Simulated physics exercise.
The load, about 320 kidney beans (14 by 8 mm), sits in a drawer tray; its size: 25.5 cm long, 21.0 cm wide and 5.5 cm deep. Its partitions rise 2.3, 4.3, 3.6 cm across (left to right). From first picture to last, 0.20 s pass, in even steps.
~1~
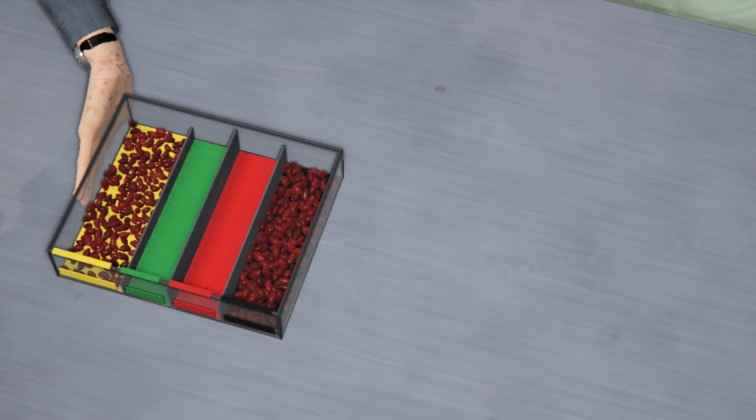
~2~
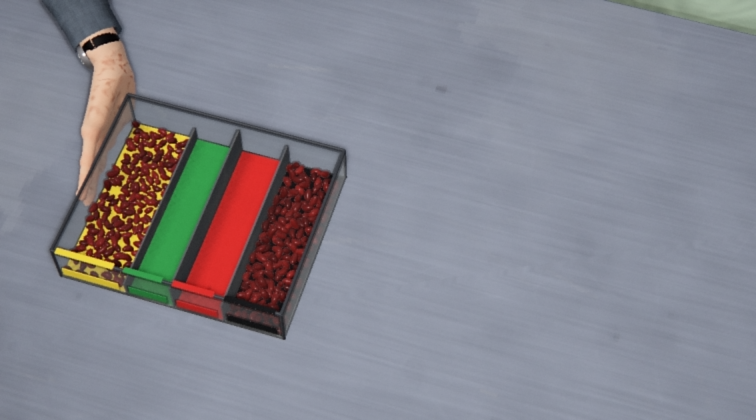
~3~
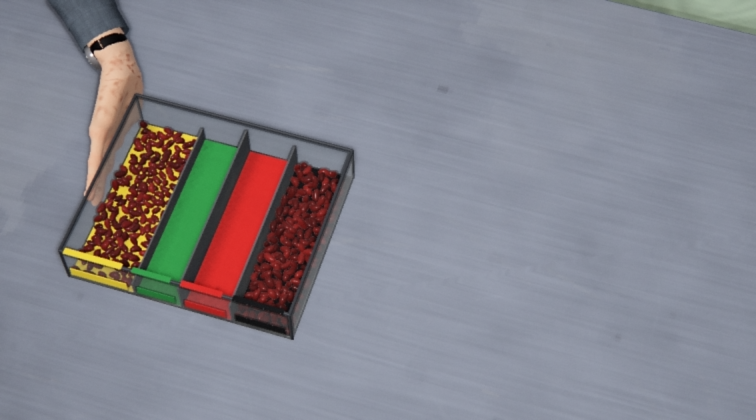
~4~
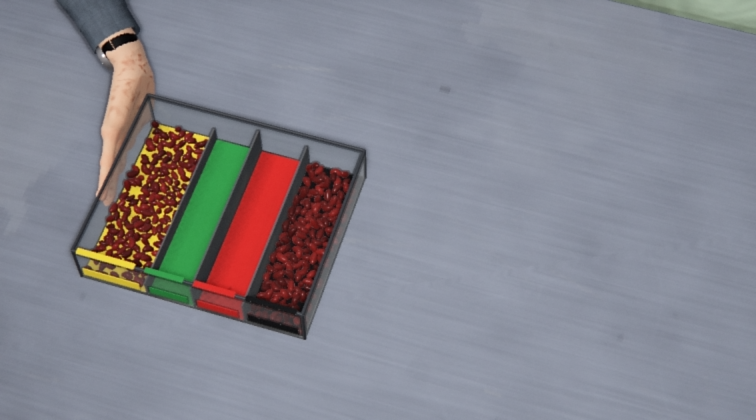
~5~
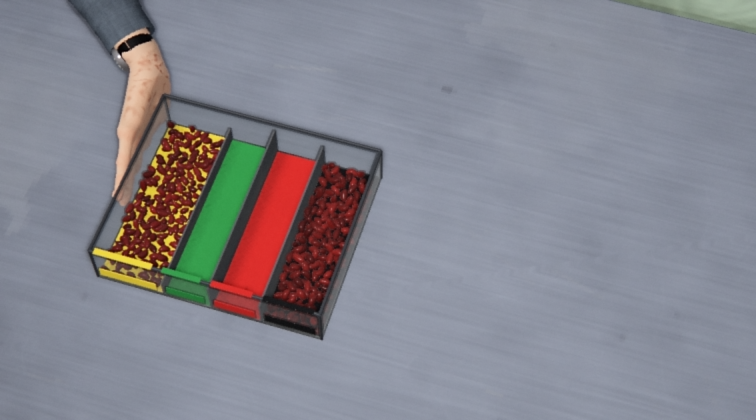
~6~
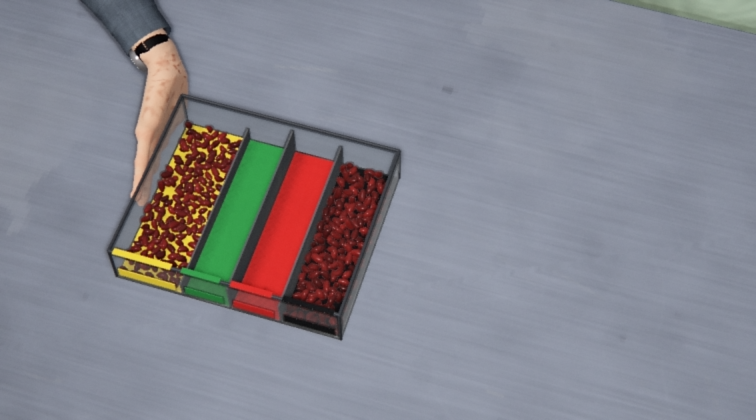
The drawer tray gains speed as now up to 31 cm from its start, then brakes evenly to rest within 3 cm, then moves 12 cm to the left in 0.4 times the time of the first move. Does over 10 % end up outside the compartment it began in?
Strayed: Below.
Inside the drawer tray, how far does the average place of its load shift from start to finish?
Roughly 1.0 cm.
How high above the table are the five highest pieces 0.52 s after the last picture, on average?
About 3 cm.
Then, 0.20 s after the last picture, tilt 0 degrees; black 50 %, yellow 50 %; 0 % away from where they began.
Then, 0.37 s after the last picture, tilt 0 degrees; black 50 %, yellow 50 %; 0 % away from where they began.
Then, 0.52 s after the last picture, tilt 0 degrees; black 50 %, green 5 %, yellow 50 %; 5 % away from where they began.
Then, 0.67 s after the last picture, tilt 0 degrees; black 50 %, green 5 %, yellow 50 %; 5 % away from where they began.
In the end, black 50 %, green 5 %, yellow 50 %; 5 % away from where they began.
